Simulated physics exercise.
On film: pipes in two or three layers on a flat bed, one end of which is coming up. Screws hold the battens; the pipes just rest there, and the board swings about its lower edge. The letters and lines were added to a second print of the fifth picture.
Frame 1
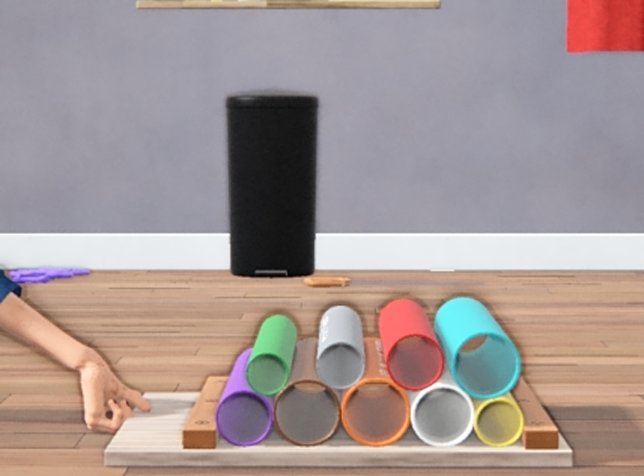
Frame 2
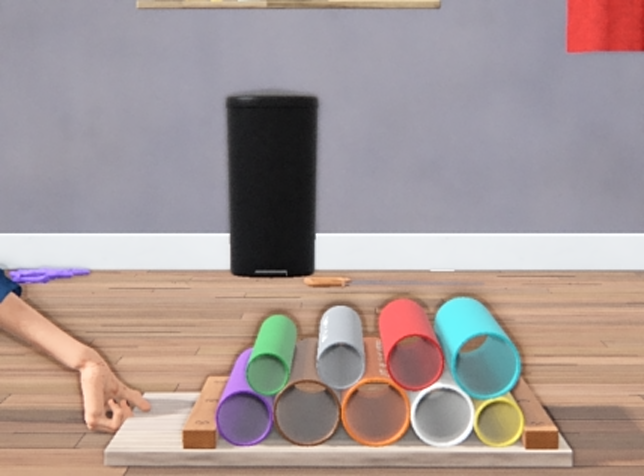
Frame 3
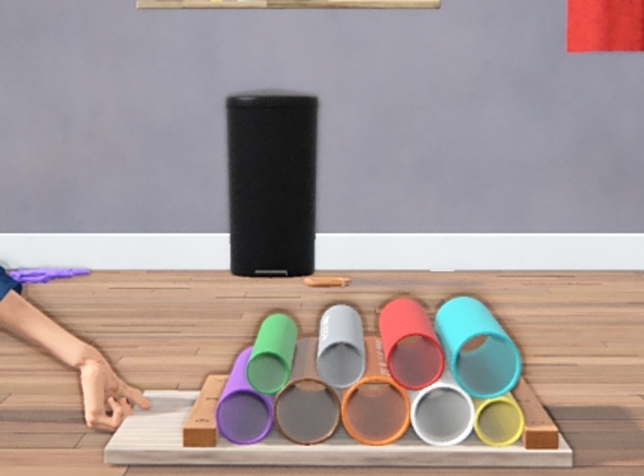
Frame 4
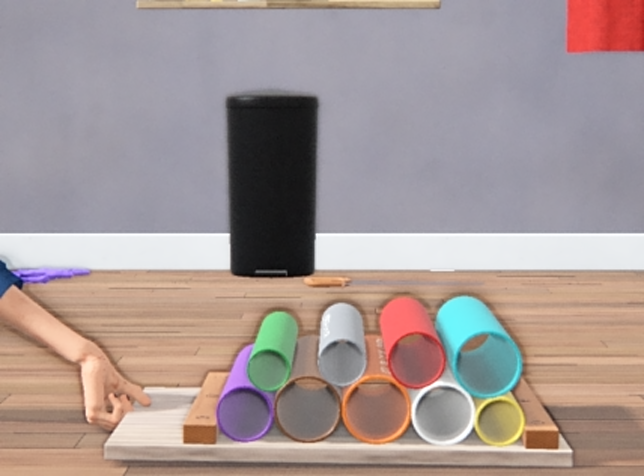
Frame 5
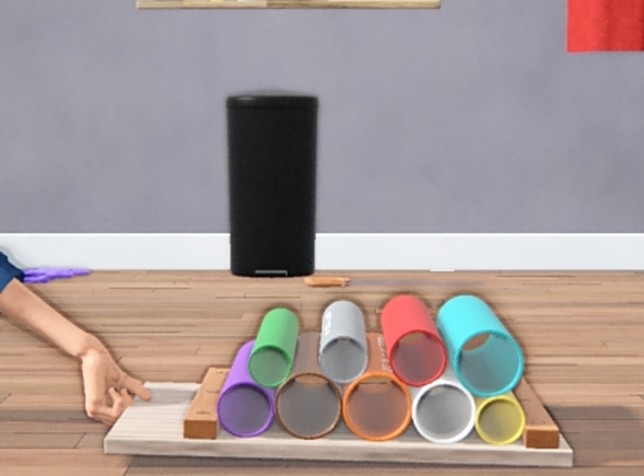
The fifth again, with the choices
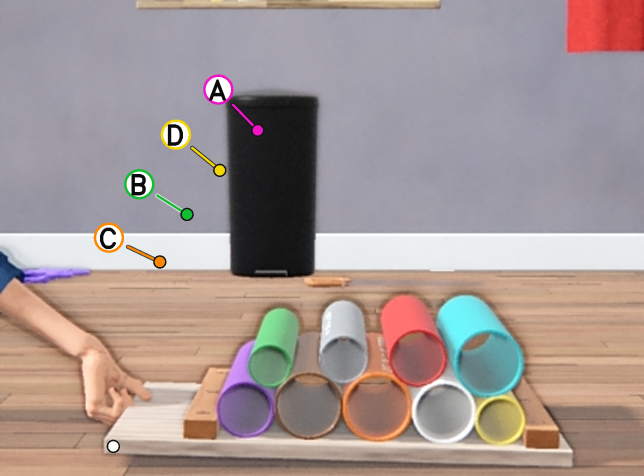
On a wooden floor, a hand slightly raises the left end of a board holding stacked pipes.
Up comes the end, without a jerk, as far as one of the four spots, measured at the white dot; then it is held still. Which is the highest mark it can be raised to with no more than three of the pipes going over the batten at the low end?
D is the limit.
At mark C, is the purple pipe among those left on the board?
Yes.
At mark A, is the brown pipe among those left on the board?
The brown pipe: Yes.
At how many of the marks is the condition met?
Three of the four.
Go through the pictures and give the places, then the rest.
Turquoise pipe (486, 366); grey pipe (341, 365); green pipe (267, 374), in the first picture.
Green pipe (268, 374); red pipe (415, 362), in the second picture.
Board (339, 416); purple pipe (244, 416); white pipe (444, 415), in the third picture.
Board (339, 414); purple pipe (245, 414); brown pipe (308, 409), in the fourth picture.
Board (339, 411); purple pipe (246, 410); brown pipe (309, 406), in the fifth picture.
On the copy, A at (258, 130); B at (187, 214); C at (160, 262); D at (220, 171); the white dot at (113, 446).
On D. First, board at 21°.
Then, board at 39°.
Finally, board at 39°, three over the low batten (turquoise, grey, red).
By contrast, A four over the low batten (turquoise, grey, green, red); B two over the low batten (turquoise, red); C one over the low batten (turquoise).
